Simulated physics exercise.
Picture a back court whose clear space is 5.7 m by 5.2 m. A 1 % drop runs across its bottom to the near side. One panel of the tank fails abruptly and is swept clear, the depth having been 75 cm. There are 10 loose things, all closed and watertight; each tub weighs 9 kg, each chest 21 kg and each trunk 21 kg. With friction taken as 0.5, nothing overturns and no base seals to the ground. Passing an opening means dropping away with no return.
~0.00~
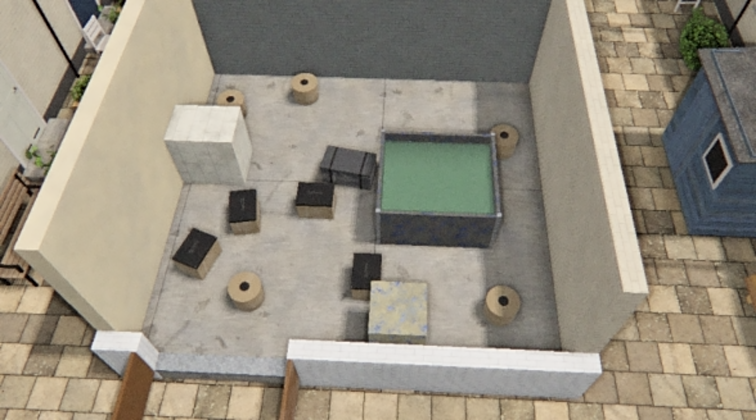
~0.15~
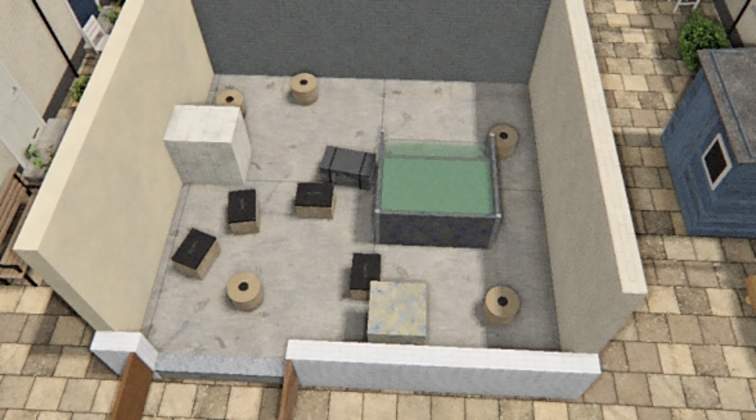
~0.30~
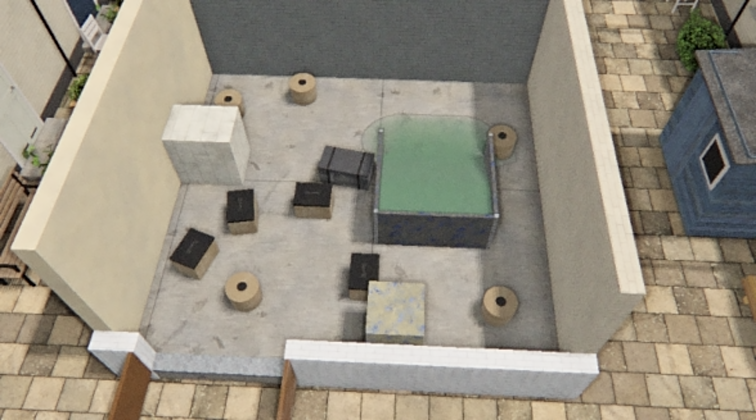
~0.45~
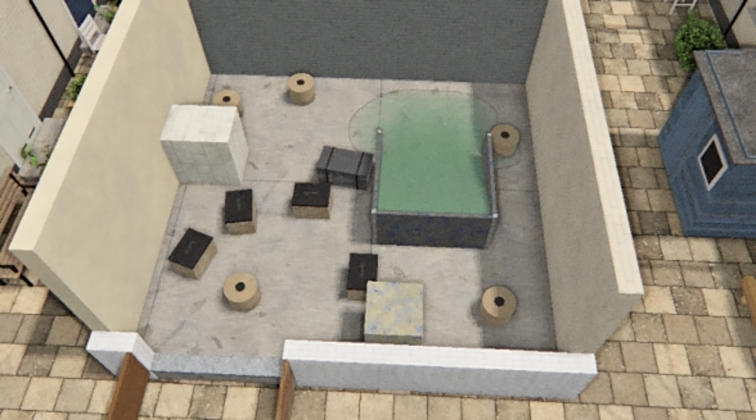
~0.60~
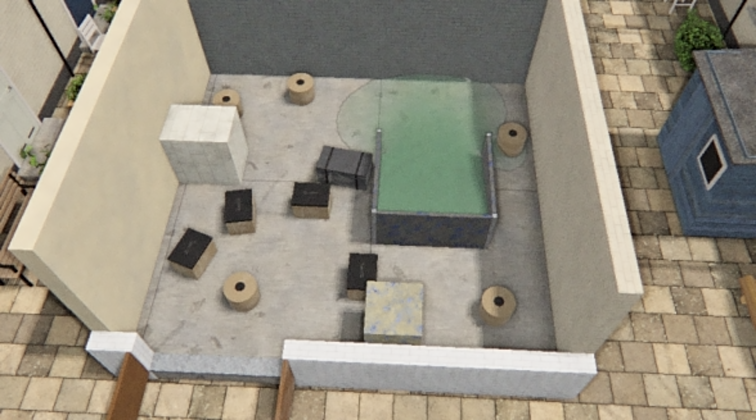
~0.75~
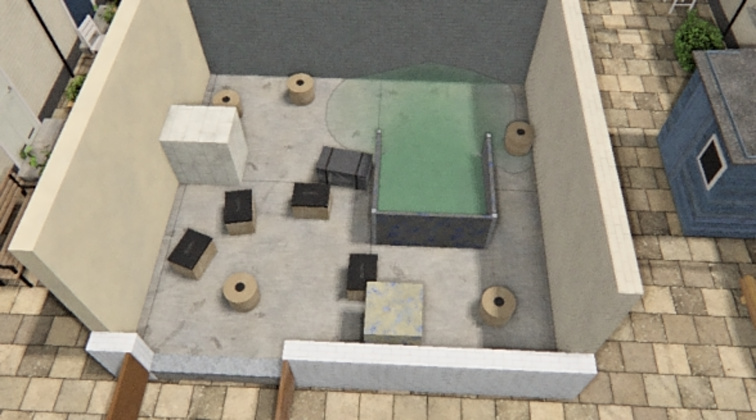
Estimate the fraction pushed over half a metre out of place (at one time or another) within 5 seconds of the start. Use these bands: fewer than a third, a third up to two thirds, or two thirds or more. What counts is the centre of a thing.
It falls in a third up to two thirds.
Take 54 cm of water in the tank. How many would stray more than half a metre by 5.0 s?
4.
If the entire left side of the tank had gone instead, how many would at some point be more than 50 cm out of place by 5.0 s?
Then the count would be 7.
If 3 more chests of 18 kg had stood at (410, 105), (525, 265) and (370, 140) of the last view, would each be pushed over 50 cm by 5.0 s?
Outcome: Breaks the threshold first, breaks the threshold next, breaks the threshold last.
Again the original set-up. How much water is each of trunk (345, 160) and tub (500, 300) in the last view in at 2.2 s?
Roughly 0 and 0 cm.
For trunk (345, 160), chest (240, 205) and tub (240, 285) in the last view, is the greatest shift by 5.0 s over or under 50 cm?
Listed in sequence: Lower; lower; lower for the last.
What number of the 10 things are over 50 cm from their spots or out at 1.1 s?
By my tally, 0.
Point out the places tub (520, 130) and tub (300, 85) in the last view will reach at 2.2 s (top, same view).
First near (501, 166), second near (246, 110).
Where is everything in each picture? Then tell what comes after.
A tub at (504, 135), on the bottom; a tub at (244, 286), on the bottom; 2.3 m2 under water; 0 of 10 have shifted, in the first frame.
A tub at (504, 136), on the bottom; a tub at (244, 287) rests on the ground; 3.3 m2 under water; 0 of 10 have shifted, in the second frame.
A tub at (502, 136) rests on the ground; a tub at (242, 287) rests on the ground; 4.5 m2 under water; 0 of 10 have shifted, in the third frame.
A tub at (505, 135), on the bottom, 8 cm from its start; a tub at (240, 287) rests on the ground; 6.1 m2 under water; 1 of 10 have shifted, in the fourth frame.
A tub at (513, 133), on the bottom, 22 cm from its start; a tub at (240, 287) rests on the ground; 7.5 m2 under water; 1 of 10 have shifted, in the fifth frame.
A tub at (521, 132) rests on the ground, 36 cm from its start; a tub at (240, 287), on the bottom; 8.3 m2 under water; 1 of 10 have shifted, in the sixth frame.
After 1.1 s 0 of 10 are over 50 cm from their spots; 0 afloat.
After 2.2 s 2 of 10 are over 50 cm from their spots; 0 afloat.
After 3.5 s 2 of 10 are over 50 cm from their spots; 3 afloat.
After 5.0 s 3 of 10 are over 50 cm from their spots, and 4 have been at some point; 2 afloat.
